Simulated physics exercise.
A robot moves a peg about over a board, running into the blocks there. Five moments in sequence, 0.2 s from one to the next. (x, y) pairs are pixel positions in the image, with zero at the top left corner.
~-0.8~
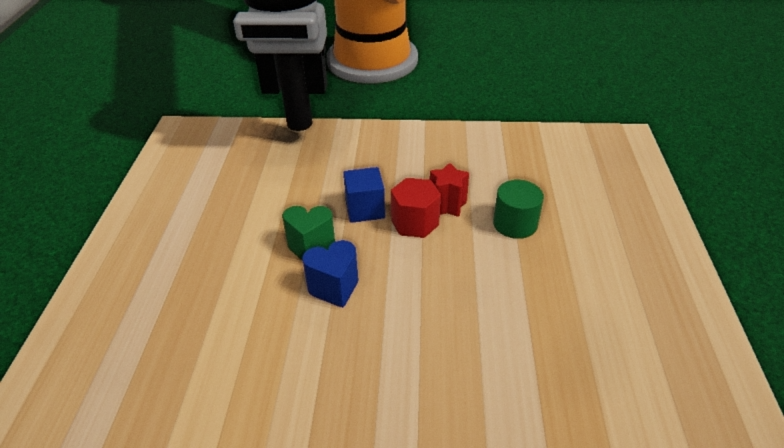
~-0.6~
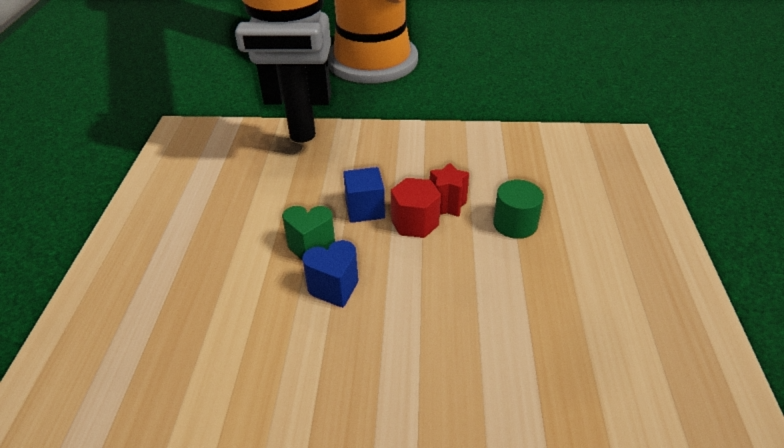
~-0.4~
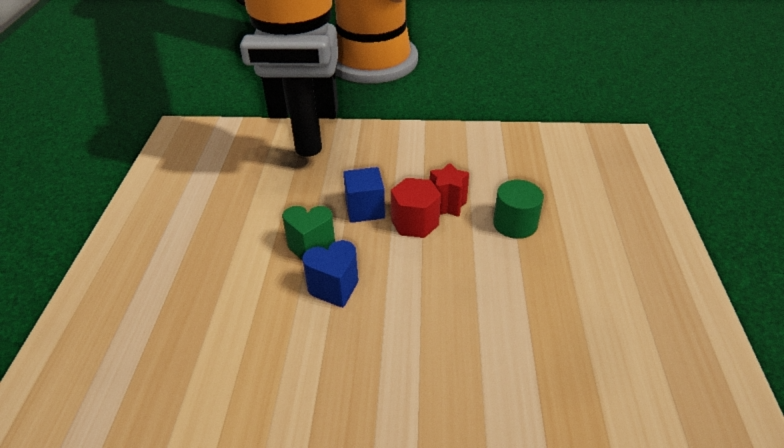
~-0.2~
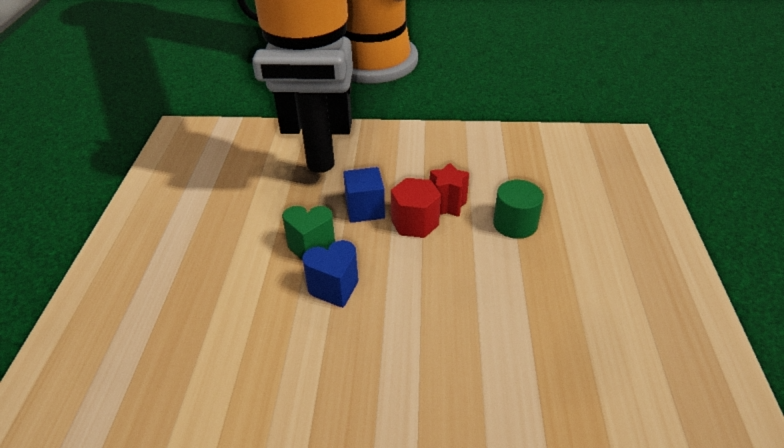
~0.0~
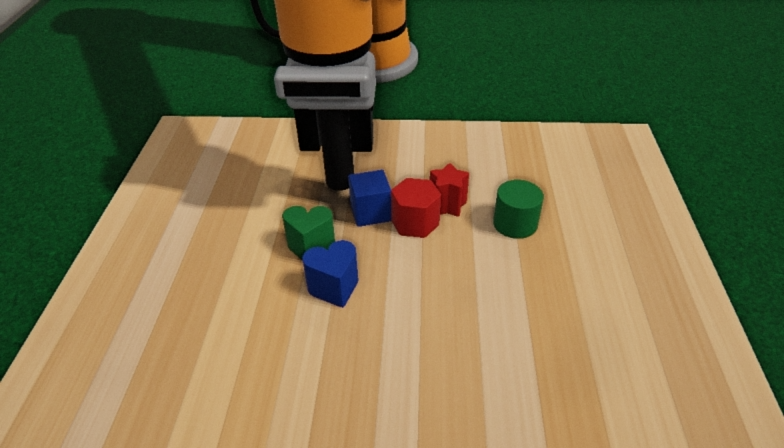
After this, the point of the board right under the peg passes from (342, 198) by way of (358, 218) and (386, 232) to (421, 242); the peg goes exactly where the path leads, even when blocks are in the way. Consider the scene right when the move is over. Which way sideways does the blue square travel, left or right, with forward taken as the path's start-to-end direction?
Displaced right.
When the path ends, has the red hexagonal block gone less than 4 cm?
No
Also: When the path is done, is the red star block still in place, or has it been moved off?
It is left in place.
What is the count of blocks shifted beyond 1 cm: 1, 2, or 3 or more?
Of all the blocks, two travel more than a centimetre.
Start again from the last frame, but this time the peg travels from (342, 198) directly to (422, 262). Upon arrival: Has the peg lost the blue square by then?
My answer is no.
The first path, step by step. One third of the way, peg (357, 202); blue square (389, 203); red hexagonal block (432, 199), turned 50° anticlockwise.
Two thirds of the way, peg (387, 217); blue square (410, 220), turned 20° anticlockwise; red hexagonal block (442, 202), turned 70° anticlockwise.
At the end, peg (422, 226); green heart unmoved; blue square (431, 236); red hexagonal block (461, 202), turned 95° anticlockwise; red star block unmoved.
